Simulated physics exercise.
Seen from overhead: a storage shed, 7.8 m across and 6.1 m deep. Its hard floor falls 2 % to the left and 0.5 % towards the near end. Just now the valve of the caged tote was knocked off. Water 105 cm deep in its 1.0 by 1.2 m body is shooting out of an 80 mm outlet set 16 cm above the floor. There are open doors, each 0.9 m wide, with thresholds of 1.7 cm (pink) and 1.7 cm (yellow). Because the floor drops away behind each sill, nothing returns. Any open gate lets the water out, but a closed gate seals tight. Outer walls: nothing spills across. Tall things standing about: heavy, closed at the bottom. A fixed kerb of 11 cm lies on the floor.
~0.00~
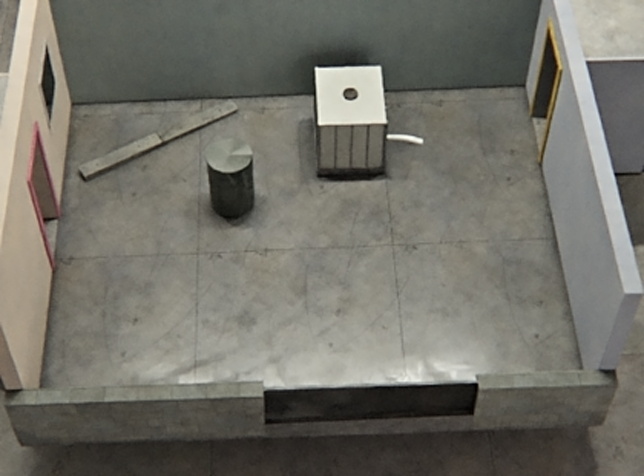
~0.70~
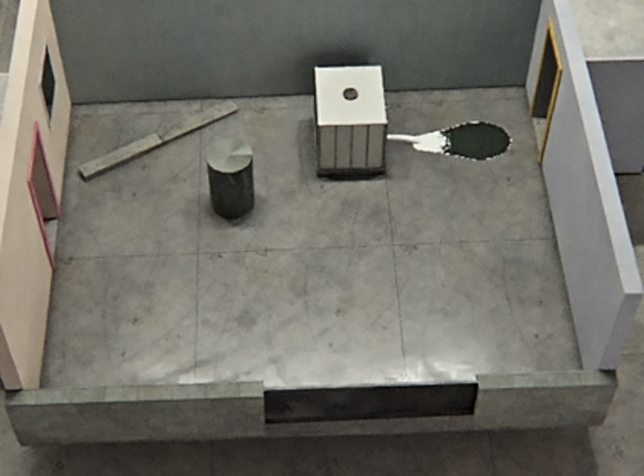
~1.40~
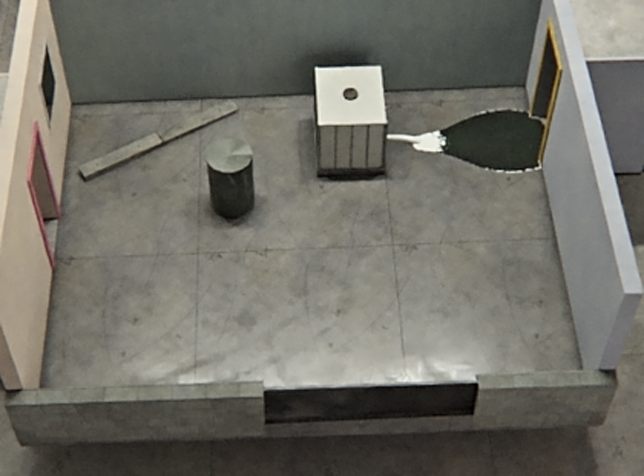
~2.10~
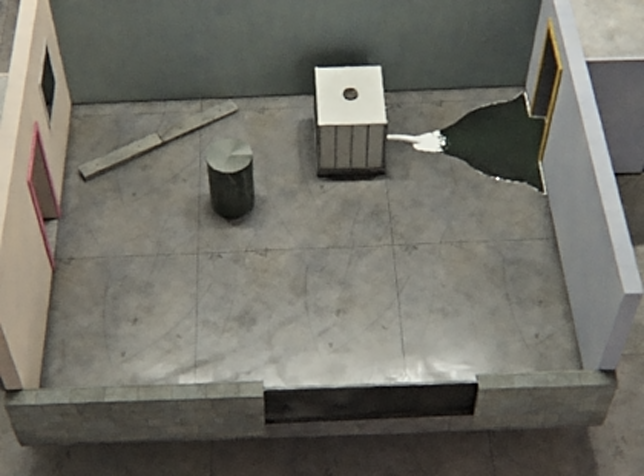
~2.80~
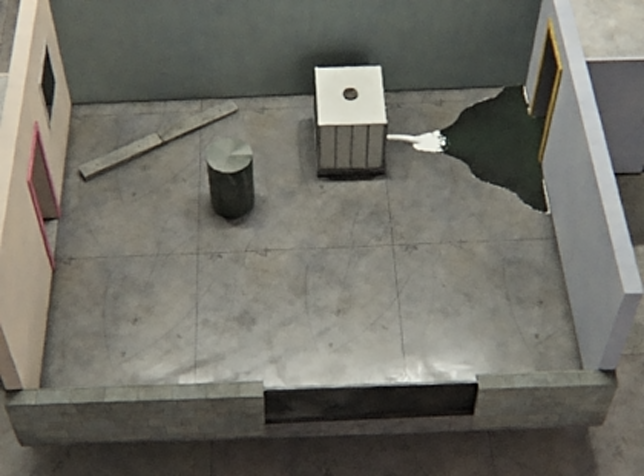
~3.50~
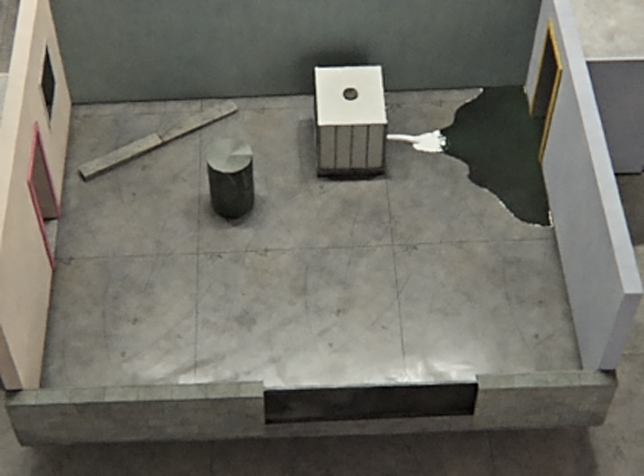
Storage shed seen from overhead, water shooting from a caged tote's spout, spreading rightward to the wall and widening along it.
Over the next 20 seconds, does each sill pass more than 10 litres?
My prediction: The pink door misses the cutoff. The yellow door beats the cutoff.
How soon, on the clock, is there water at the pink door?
Pink not within the 20 s.
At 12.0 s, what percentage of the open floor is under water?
Wet fraction: Around 25 %.
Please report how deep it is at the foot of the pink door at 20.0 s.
A ruler would show around 0.0 cm.
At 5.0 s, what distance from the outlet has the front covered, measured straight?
About 3.2 metres.
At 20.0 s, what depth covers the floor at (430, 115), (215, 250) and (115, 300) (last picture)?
In order, roughly 0.8, 0.6 and 0.0 cm.
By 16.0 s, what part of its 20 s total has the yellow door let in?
About 85 %.
After 5.0 s water covers 10 % of the floor and is deepest (4 cm) near (428, 143); pink door not reached, yellow door 4.6 cm at the sill, 29 L in.
After 8.0 s water covers 15 % of the floor and is deepest (4 cm) near (529, 155); pink door not reached, yellow door 4.5 cm at the sill, 48 L in.
After 12.0 s water covers 25 % of the floor and is deepest (5 cm) near (526, 139); pink door not reached, yellow door 4.4 cm at the sill, 72 L in.
After 16.0 s water covers 35 % of the floor and is deepest (4 cm) near (526, 139); pink door not reached, yellow door 4 cm at the sill, 92 L in.
After 20.0 s water covers 45 % of the floor and is deepest (4 cm) near (526, 139); pink door not reached, yellow door 3.8 cm at the sill, 107 L in.
